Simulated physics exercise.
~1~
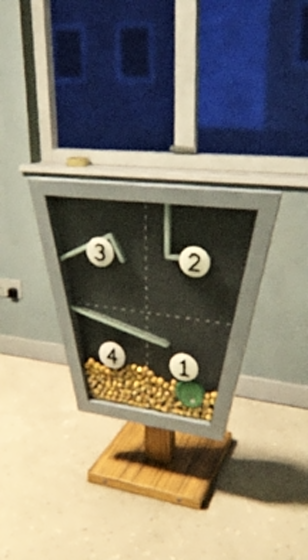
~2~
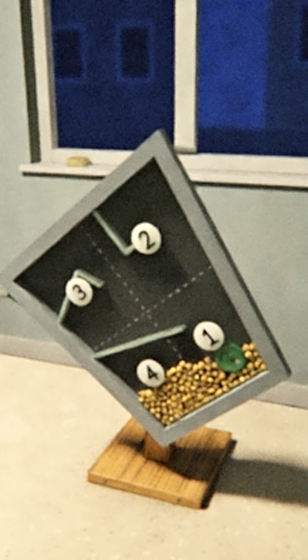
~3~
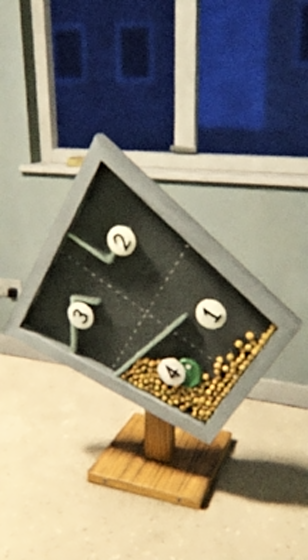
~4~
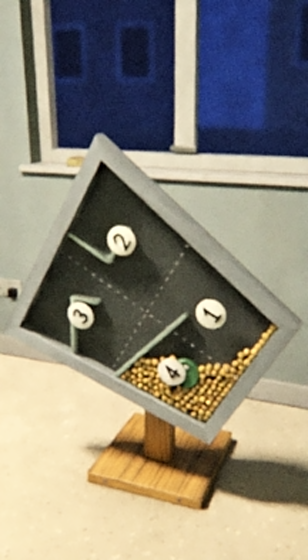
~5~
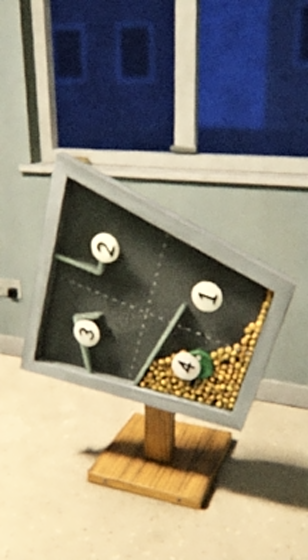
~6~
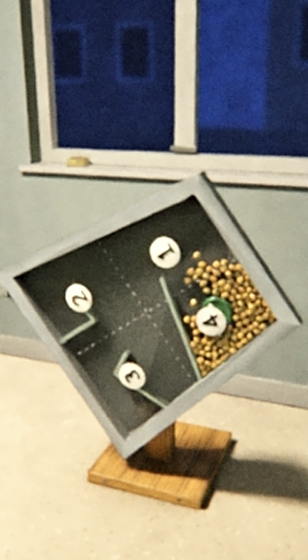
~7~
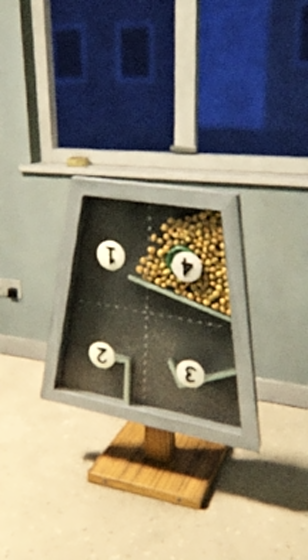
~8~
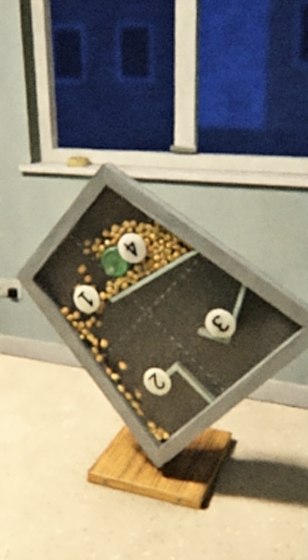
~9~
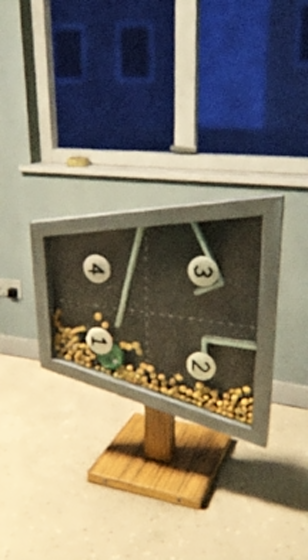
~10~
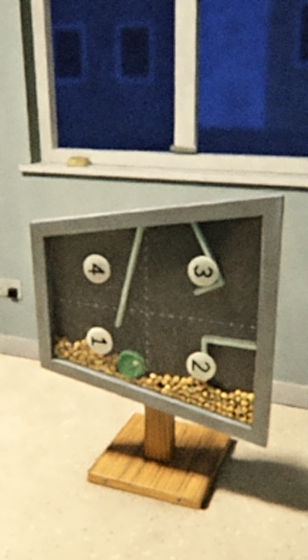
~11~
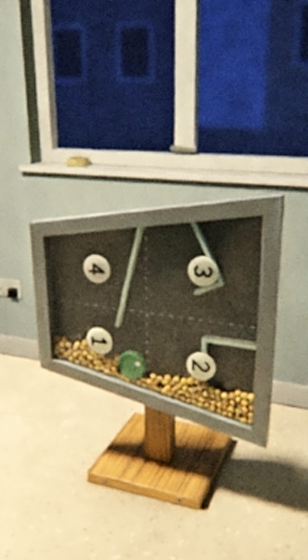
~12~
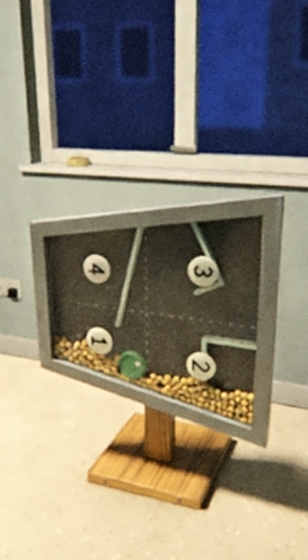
A framed case turns anticlockwise, tumbling golden beads and a green disc, which settle along the bottom.
